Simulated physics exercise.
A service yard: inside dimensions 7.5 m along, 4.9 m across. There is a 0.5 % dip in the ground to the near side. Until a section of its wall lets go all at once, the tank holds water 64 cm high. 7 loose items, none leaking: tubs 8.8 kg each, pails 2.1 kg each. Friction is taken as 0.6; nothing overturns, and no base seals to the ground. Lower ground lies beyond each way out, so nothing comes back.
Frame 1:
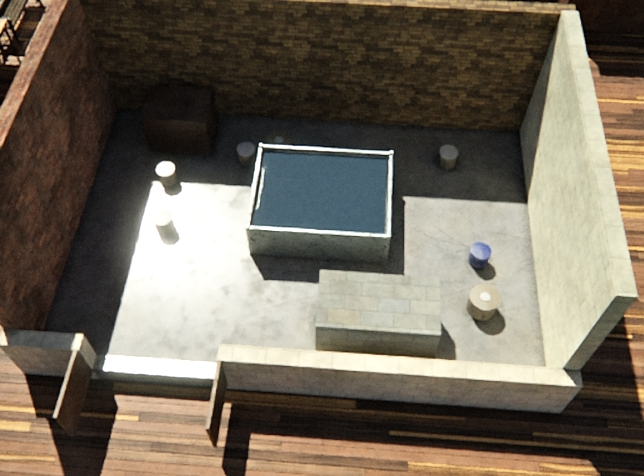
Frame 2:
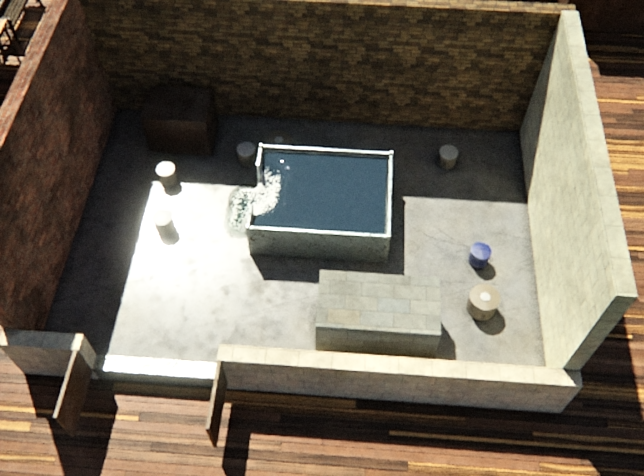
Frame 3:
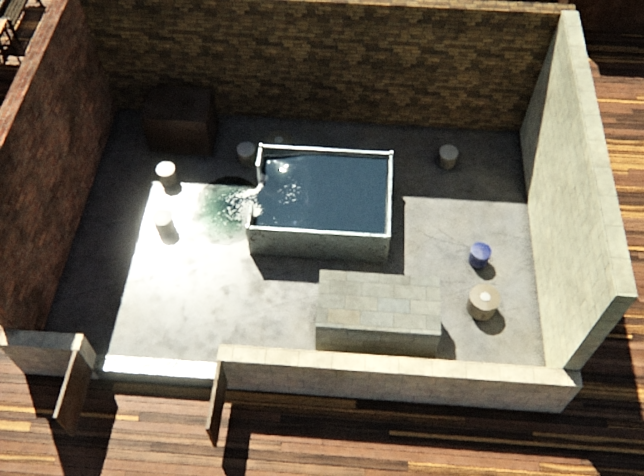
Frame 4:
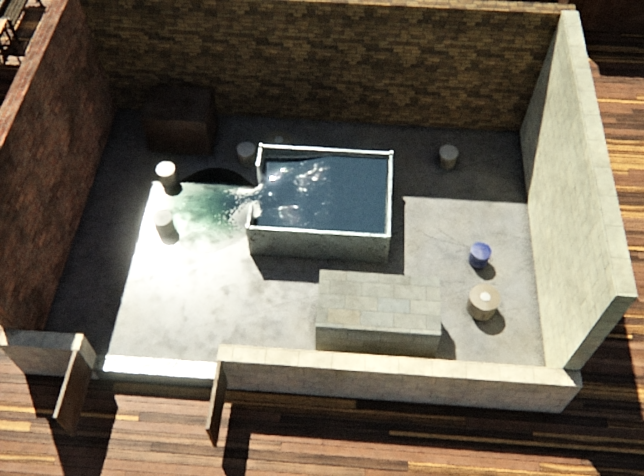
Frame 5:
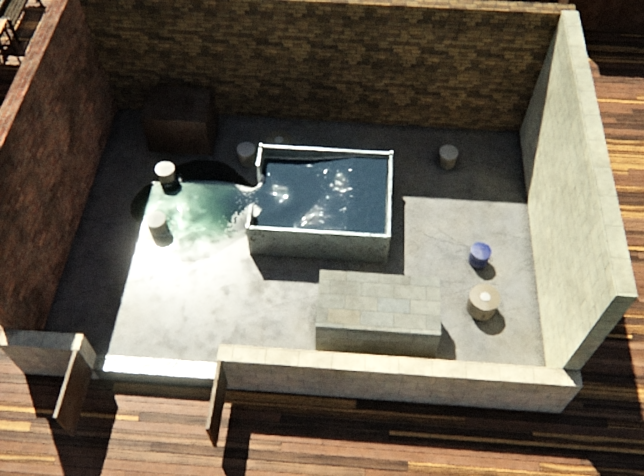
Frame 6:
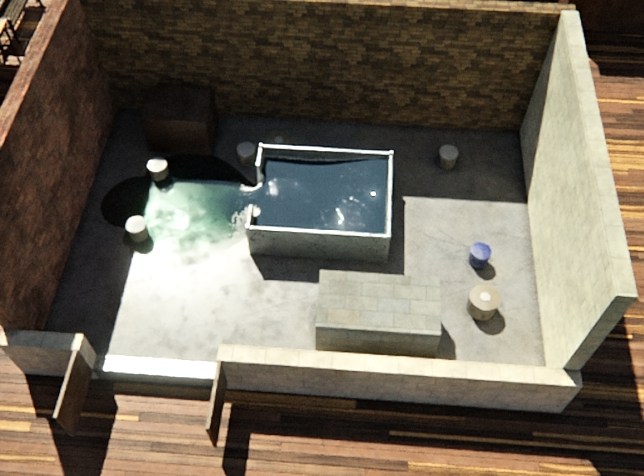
To begin with, a raised tank of dark water stands in a walled yard among a block and small round containers, all still. Water then bursts from the tank's left side and spreads leftward across the floor in a widening pool, reaching two pale containers, which shift to the left.
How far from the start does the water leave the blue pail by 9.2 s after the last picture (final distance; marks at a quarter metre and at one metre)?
Observation: Blue pail scarcely moves.
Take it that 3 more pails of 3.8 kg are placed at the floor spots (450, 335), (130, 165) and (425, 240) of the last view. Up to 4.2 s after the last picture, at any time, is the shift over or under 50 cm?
Order as asked - not as far, farther, not as far.
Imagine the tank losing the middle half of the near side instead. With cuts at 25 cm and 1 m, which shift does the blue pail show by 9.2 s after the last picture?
After that, the blue pail is washed away.
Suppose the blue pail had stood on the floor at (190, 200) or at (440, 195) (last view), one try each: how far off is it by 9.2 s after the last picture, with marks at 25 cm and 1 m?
Order of tries: It is flushed away; it keeps its spot.
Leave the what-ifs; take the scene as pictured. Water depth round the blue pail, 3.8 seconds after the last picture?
Depth: About 0 cm.
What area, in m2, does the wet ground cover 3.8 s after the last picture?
21 m2.
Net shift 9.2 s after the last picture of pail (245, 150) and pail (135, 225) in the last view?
Taking them in turn, the shifts are 100 cm and 450 cm.
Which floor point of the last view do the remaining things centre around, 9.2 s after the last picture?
(344, 214).
Then, 1.2 s after the last picture the blue pail is near (481, 251), 0.0 m from its start, aground; 0 of 7 are out; 2 afloat.
Then, 3.8 s after the last picture the blue pail is near (481, 251), 0.0 m from its start, aground; 0 of 7 are out; 2 afloat.
Then, 6.2 s after the last picture the blue pail is near (481, 251), 0.0 m from its start, aground; 0 of 7 are out; 3 afloat.
Then, 9.2 s after the last picture the blue pail is near (482, 251), 0.0 m from its start, afloat; 0 of 7 are out; 4 afloat.
